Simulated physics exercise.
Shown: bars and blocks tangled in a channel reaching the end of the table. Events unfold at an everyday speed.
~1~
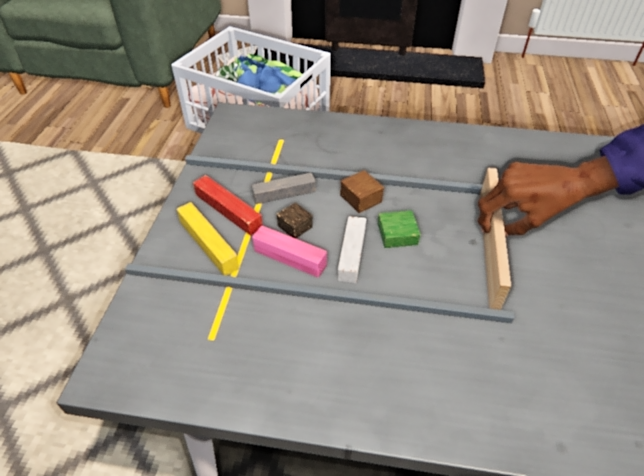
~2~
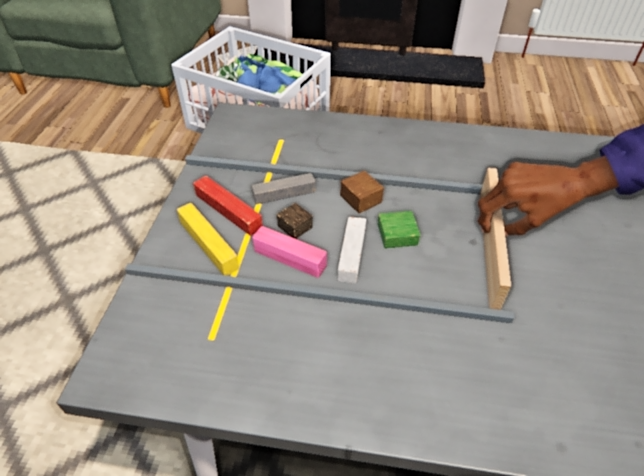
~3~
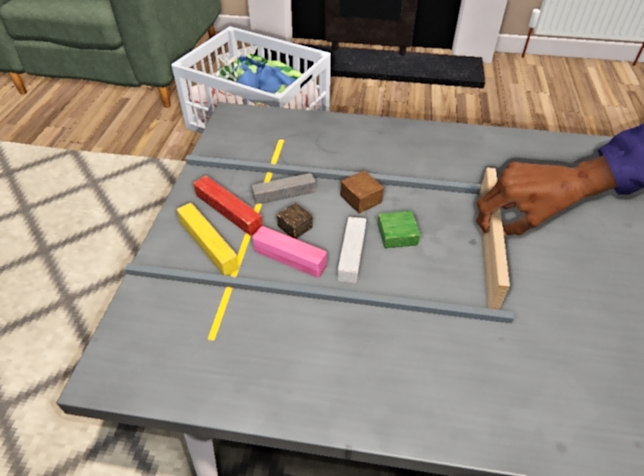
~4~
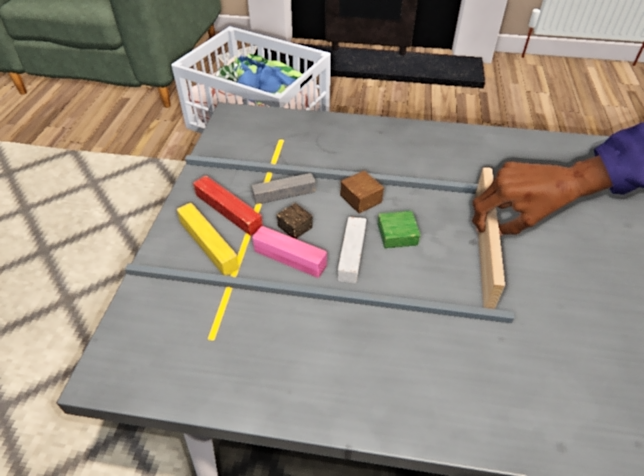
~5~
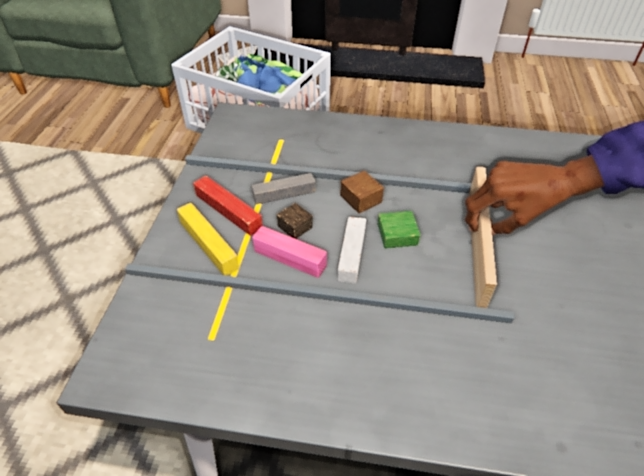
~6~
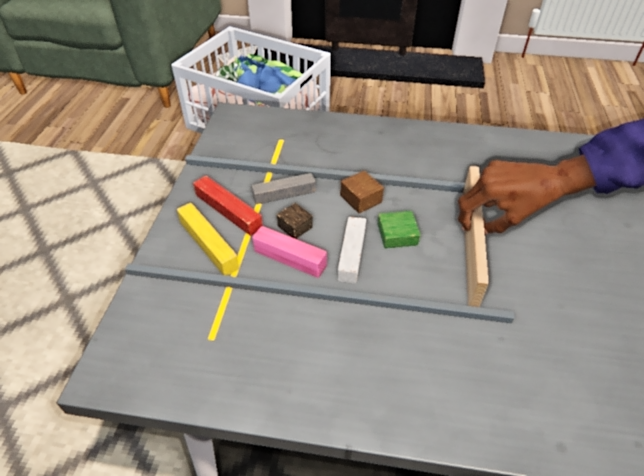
A hand slides a wooden board slightly left along a channel toward scattered, motionless coloured blocks.
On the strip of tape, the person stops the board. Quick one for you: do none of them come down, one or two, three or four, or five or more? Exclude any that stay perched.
Lost: Nothing.
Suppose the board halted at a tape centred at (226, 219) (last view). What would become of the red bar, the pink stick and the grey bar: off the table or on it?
The red bar comes down; the pink stick is kept; the grey bar survives.
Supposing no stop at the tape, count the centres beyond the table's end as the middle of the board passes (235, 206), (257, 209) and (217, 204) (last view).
It comes out as 1, then 0, then 2.
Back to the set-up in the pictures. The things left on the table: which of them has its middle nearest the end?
The red bar.
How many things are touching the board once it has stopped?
3 of them.
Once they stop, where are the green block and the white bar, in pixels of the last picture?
In the last picture the green block sits around (239, 209) and the white bar around (217, 236).
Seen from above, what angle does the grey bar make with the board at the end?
Out of line by around 35°.
Soon after, none off yet; yellow bar at rest near (207, 238); red bar at rest near (227, 205); grey bar at rest near (284, 189).
In the end, the number that fall off is zero.
